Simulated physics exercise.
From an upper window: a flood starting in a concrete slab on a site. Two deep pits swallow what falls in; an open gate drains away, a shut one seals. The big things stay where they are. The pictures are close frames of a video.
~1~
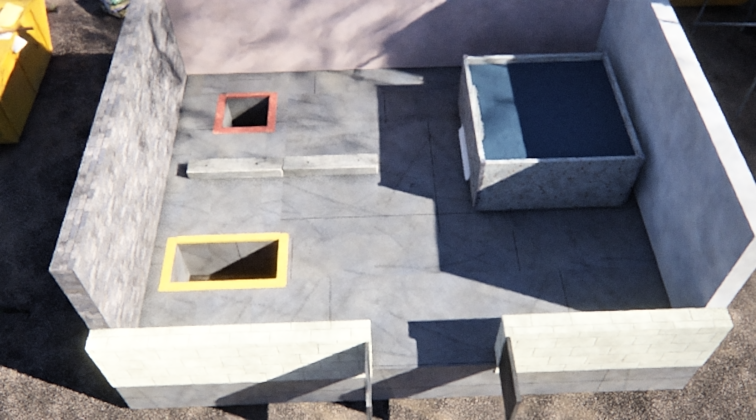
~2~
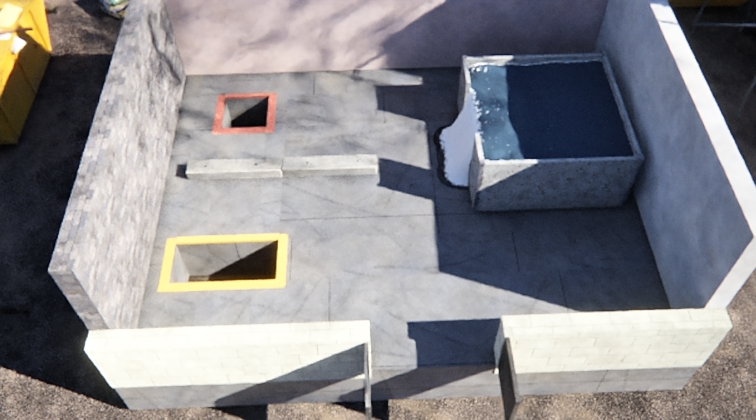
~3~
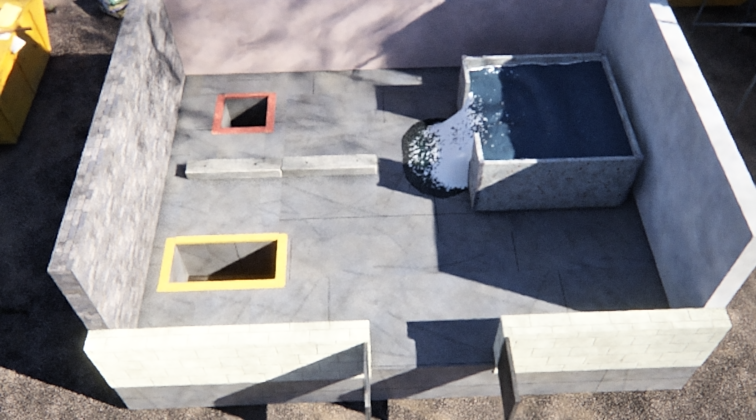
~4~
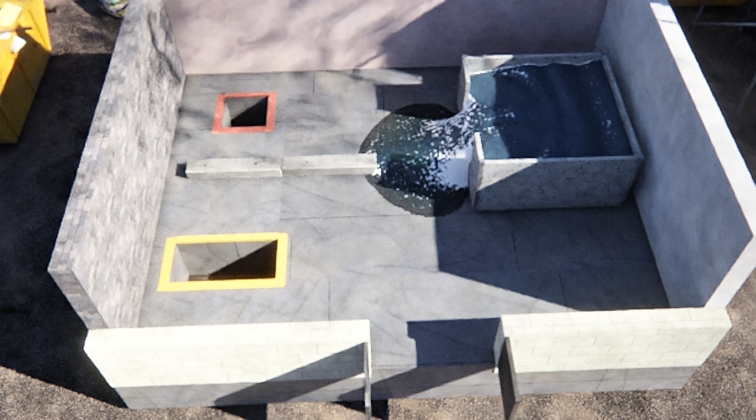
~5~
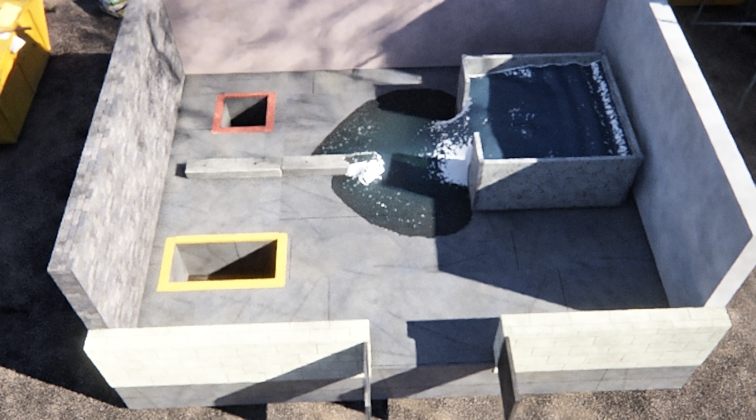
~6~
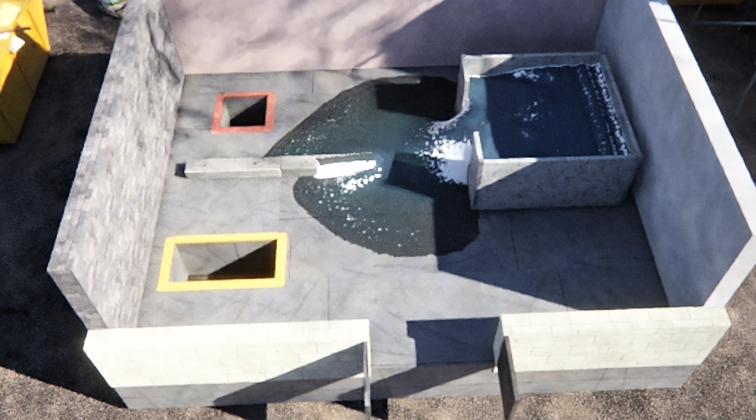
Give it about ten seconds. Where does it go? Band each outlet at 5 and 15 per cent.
In the end: The gate takes under 5 %; the yellow pit takes over 15 %; the red pit takes over 15 %.
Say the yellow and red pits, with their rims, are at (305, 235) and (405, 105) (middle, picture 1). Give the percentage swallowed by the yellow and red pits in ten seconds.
In per cent: Yellow 30, red 20.
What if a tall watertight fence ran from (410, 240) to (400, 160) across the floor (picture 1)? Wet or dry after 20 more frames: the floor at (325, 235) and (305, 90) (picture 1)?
In that order: Dry, covered.
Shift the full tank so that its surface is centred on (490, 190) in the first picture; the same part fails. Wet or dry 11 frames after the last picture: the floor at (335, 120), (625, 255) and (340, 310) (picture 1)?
In that order: Free of water, not flooded, wet.
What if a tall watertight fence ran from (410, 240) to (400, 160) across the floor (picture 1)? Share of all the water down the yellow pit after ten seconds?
Parts in a hundred: Yellow 6.
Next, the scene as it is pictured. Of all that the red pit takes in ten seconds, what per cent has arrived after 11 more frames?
Close to 15 %.
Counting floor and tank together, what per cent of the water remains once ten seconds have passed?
About 32 per cent.
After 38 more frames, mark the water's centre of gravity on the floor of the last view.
Close to (401, 171).
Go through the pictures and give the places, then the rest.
The open tank at (547, 109) is whole and still, in the first frame.
The front is at (453, 184), out from the gap at (471, 138), in the second frame.
The front is at (409, 172), out from the gap at (470, 140), in the third frame.
Water pours out at (470, 141) and has run to (364, 161), in the fourth frame.
Water pours out at (470, 140) and has run to (319, 153), in the fifth frame.
The front is at (270, 164), out from the gap at (469, 140), in the sixth frame.
A moment on, water covers 50 % of the floor; the gate 0 %, the yellow pit 1 %, the red pit 2 %.
Next, water covers 60 % of the floor; the gate 0 %, the yellow pit 5 %, the red pit 6 %.
Then, water covers 60 % of the floor; the gate 0 %, the yellow pit 12 %, the red pit 14 %.
Later, water covers 65 % of the floor; the gate 1 %, the yellow pit 23 %, the red pit 27 %.
In the end, water covers 75 % of the floor; the gate 1 %, the yellow pit 32 %, the red pit 35 %.
